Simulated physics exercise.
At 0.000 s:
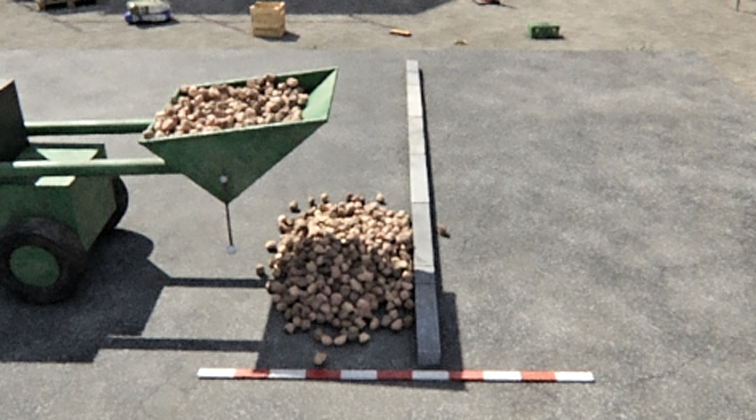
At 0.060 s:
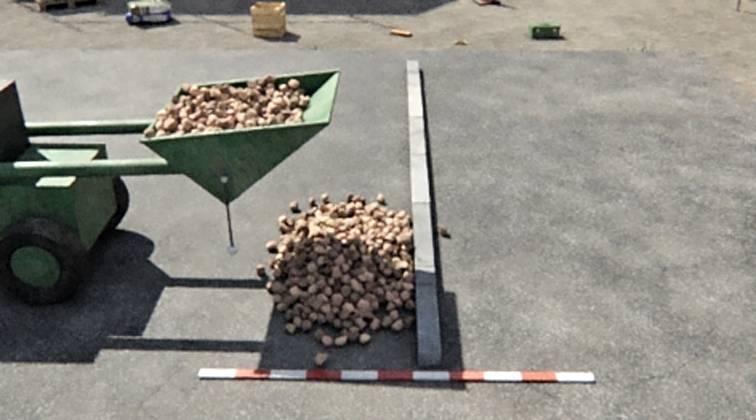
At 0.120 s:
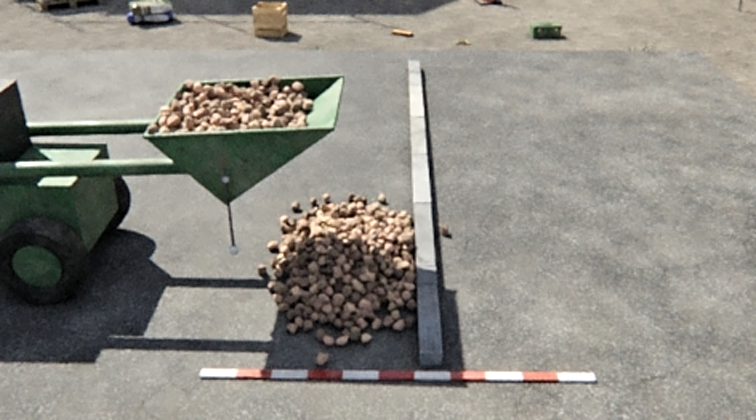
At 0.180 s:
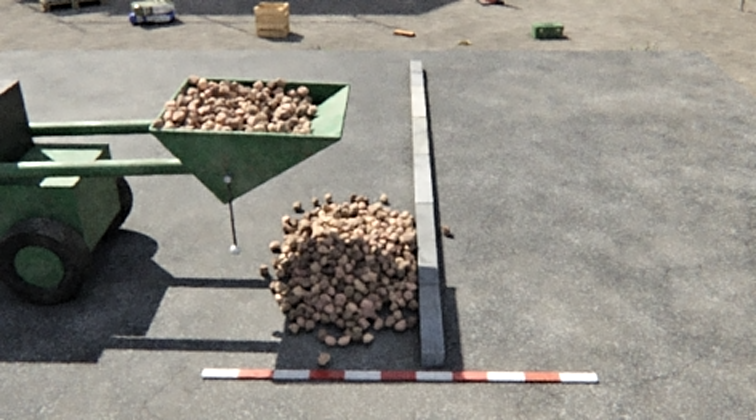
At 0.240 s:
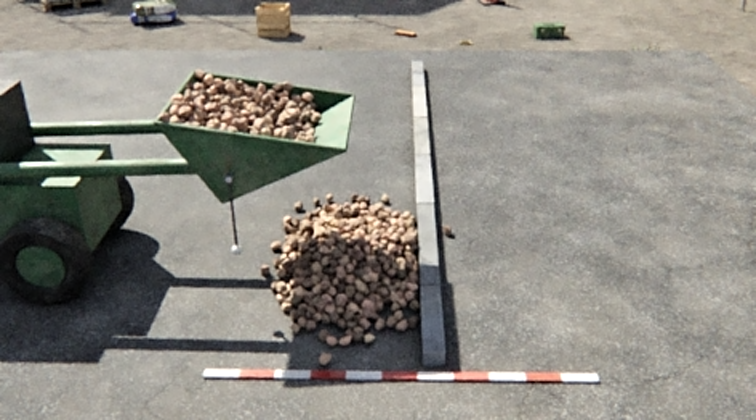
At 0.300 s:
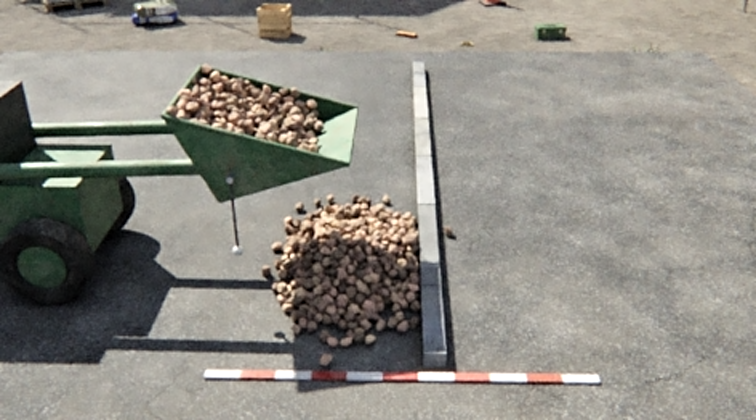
A green bucket full of brown stones tilts slowly down to the right beside a heap.
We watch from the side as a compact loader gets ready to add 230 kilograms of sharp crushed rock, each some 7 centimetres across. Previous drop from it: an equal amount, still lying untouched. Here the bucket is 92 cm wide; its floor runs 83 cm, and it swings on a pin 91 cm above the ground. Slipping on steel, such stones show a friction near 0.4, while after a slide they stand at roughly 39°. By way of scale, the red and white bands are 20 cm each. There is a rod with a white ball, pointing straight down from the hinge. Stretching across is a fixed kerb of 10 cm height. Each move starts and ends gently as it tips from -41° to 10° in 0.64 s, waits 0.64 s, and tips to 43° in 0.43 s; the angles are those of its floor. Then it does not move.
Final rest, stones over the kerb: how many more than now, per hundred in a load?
0 per hundred.
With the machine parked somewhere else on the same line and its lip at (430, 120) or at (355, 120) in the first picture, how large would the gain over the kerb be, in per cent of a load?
Around 60 percent, then around 5 percent.
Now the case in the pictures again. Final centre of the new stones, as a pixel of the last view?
Centre: Approx. (350, 245).
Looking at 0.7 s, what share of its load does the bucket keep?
100 %.
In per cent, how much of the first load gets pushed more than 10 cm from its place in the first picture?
The answer is about 0 per cent.
After 0.5 s the floor is at 2°; in per cent of one load, 100 in the bucket, 100 on this side of the kerb; the foremost stones are at (420, 263).
After 0.7 s the floor is at 10°; in per cent of one load, 100 in the bucket, 100 on this side of the kerb; the foremost stones are at (420, 263).
After 2.2 s the floor is at 43°; in per cent of one load, 28 in the bucket, 172 on this side of the kerb; the foremost stones are at (423, 253).
After 4.6 s the floor is at 43°; in per cent of one load, 8 in the bucket, 191 on this side of the kerb, 1 over the kerb; the foremost stones are at (445, 244). Net gain over the kerb, 0.
